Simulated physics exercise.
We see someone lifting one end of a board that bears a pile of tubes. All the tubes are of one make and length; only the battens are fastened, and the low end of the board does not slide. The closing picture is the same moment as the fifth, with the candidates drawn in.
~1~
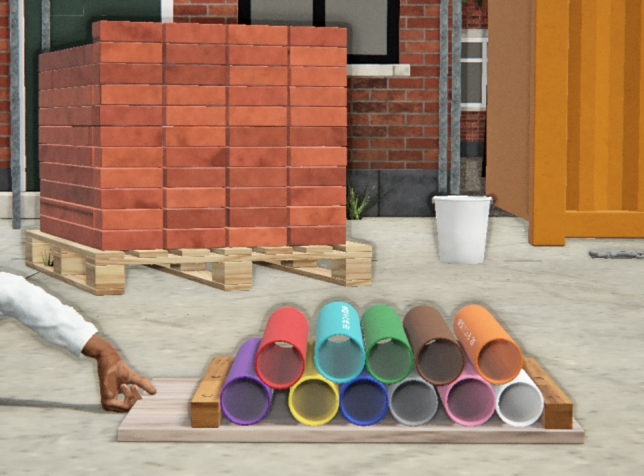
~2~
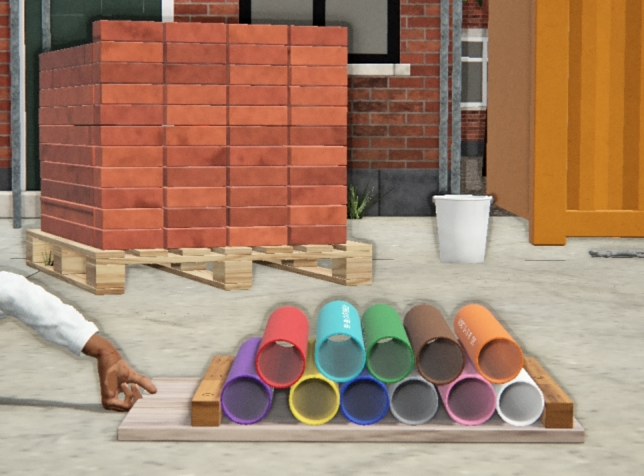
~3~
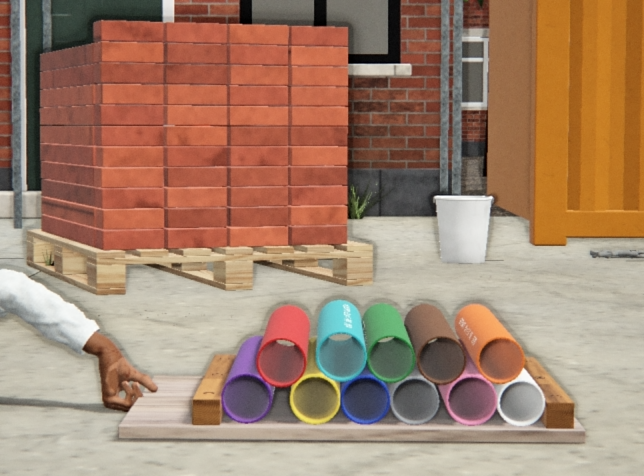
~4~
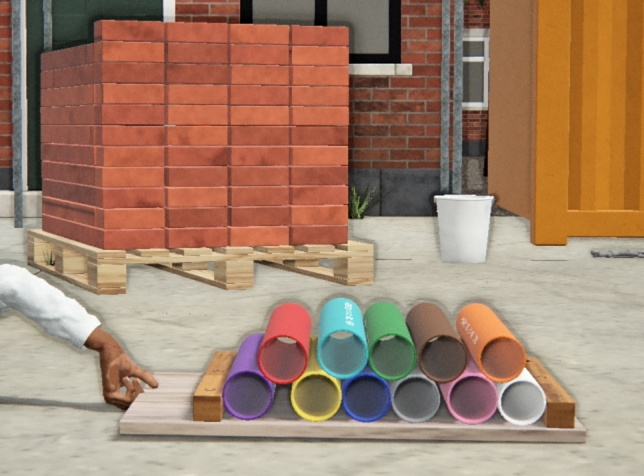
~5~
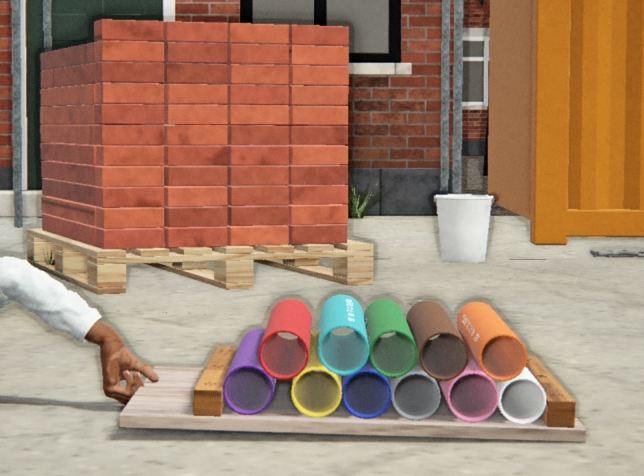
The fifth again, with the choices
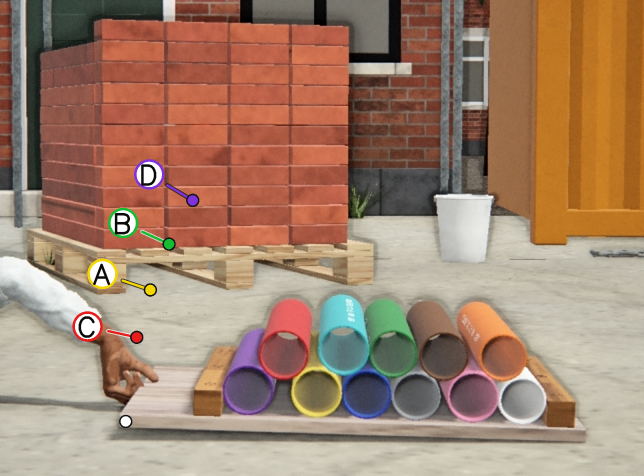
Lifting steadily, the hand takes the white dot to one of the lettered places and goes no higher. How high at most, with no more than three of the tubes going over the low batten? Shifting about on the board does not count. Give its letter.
B is the limit.
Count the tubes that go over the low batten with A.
At A the number is none.
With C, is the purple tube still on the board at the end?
The purple tube: Yes.
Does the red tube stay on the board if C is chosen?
Yes, with C.
On the copy, A at (150, 290); B at (169, 244); C at (137, 337); D at (193, 200); the white dot at (126, 422).
On B. First, board at 16°.
Then, board at 25°.
Finally, board at 25°, none over the low batten.
By contrast, A none over the low batten; C none over the low batten; D five over the low batten.
